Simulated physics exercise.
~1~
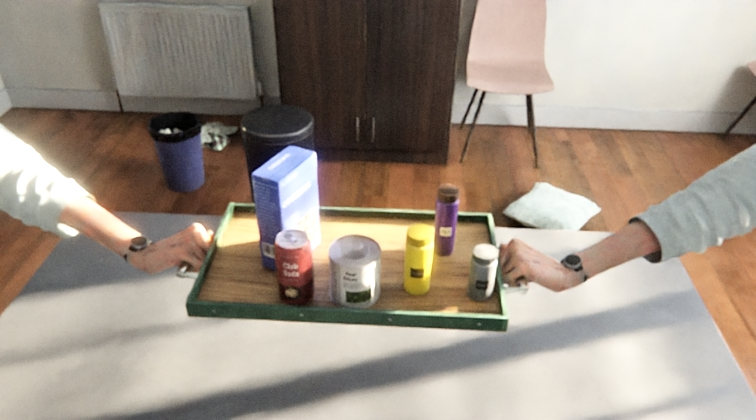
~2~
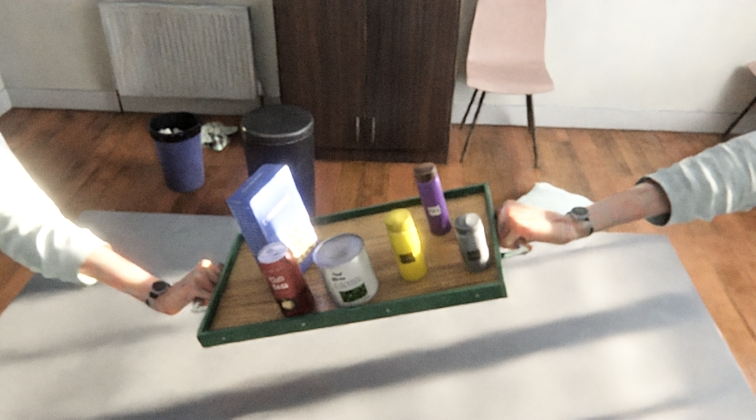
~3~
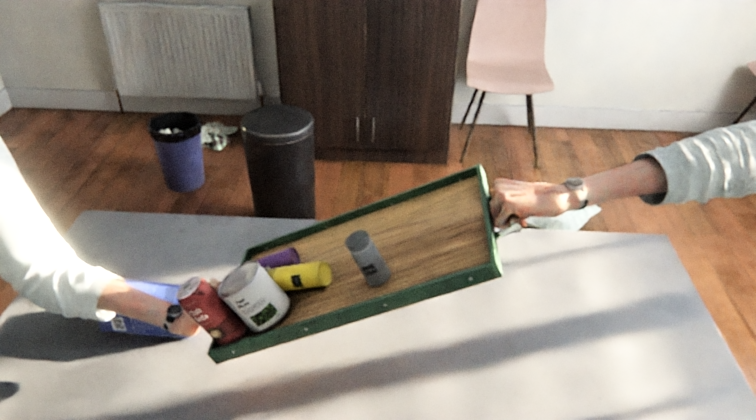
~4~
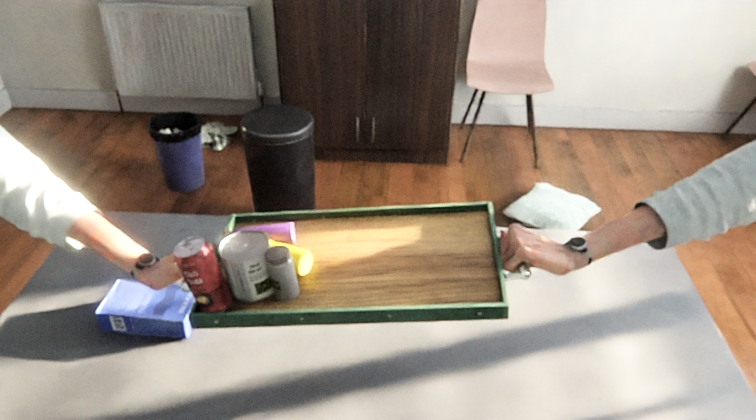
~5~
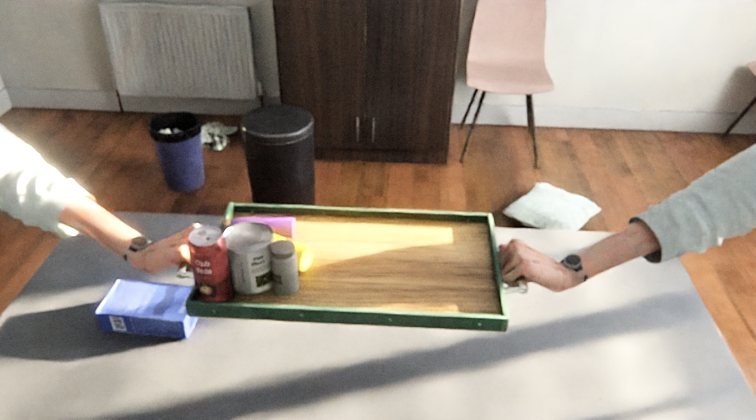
A green-rimmed wooden tray, held at each end by a hand above a grey table, carries a blue packet, a red can, a white tin and yellow, purple and grey shakers. The hands tip it down to the left, and the load starts to lean and shift. As the slope steepens, the blue packet drops off the left end onto the table, while the purple and yellow shakers topple and everything else slides left. The hands then level the tray. The red can, white tin and grey shaker finish upright, crowded at the left beside the two fallen shakers.
